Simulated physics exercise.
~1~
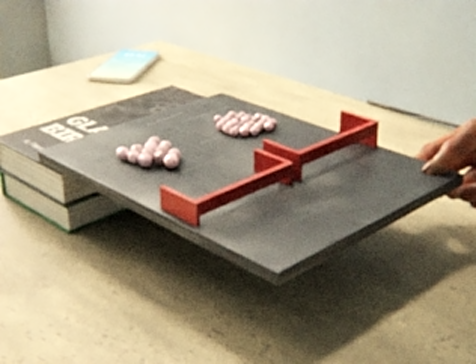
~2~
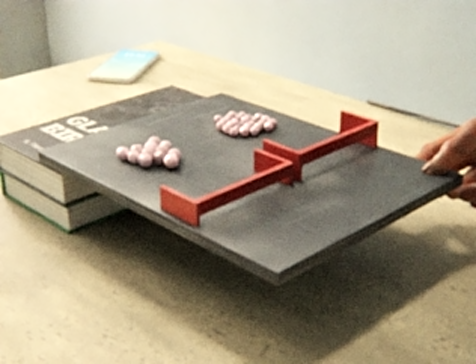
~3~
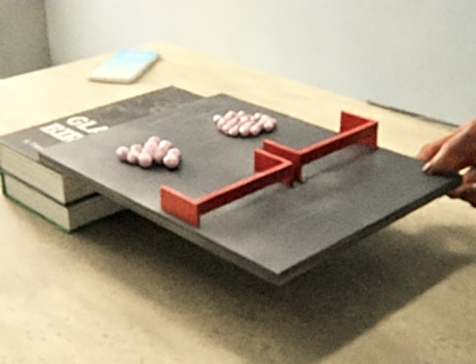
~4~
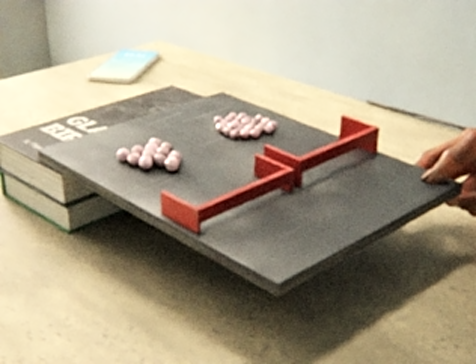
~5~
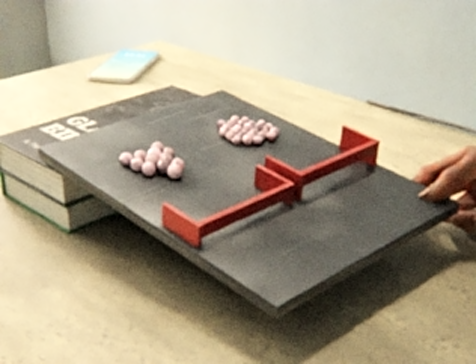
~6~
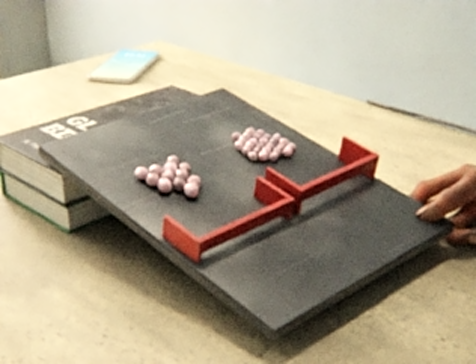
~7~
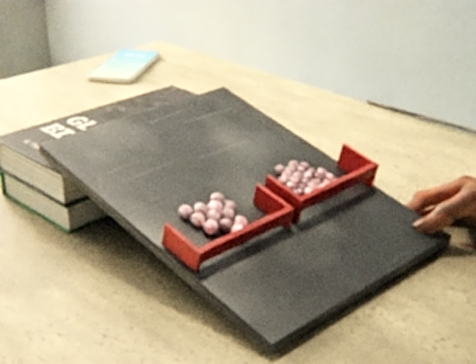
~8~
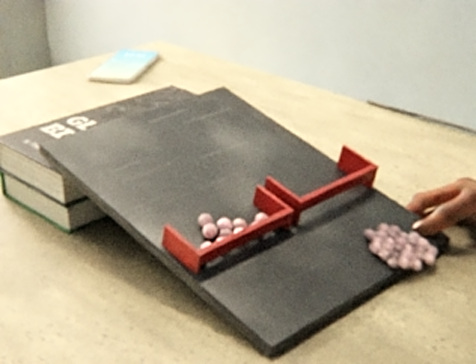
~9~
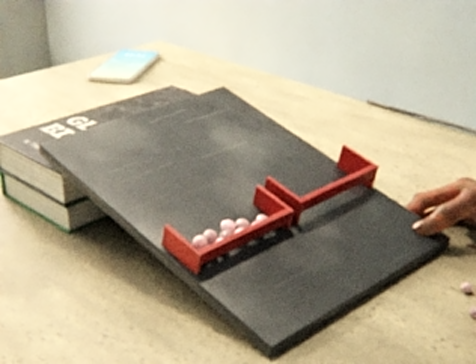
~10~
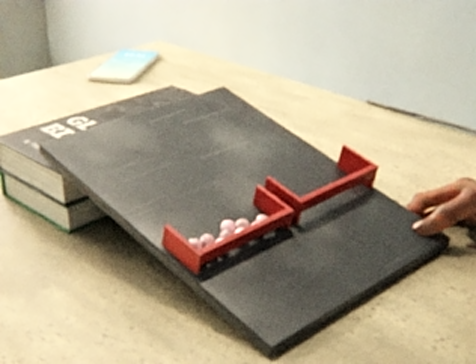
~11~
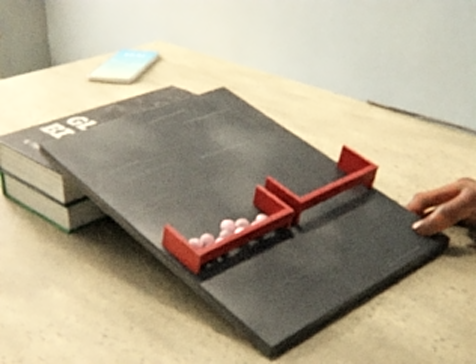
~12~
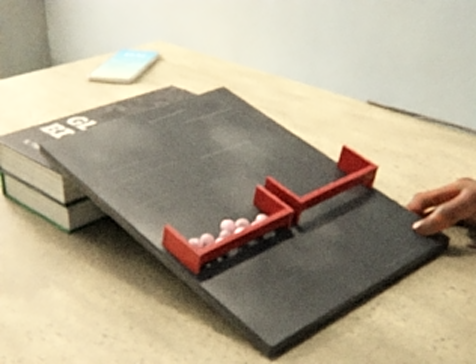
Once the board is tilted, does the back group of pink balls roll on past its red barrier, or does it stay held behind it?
The back group rolls on past its red barrier, while the front group ends up held behind its own.
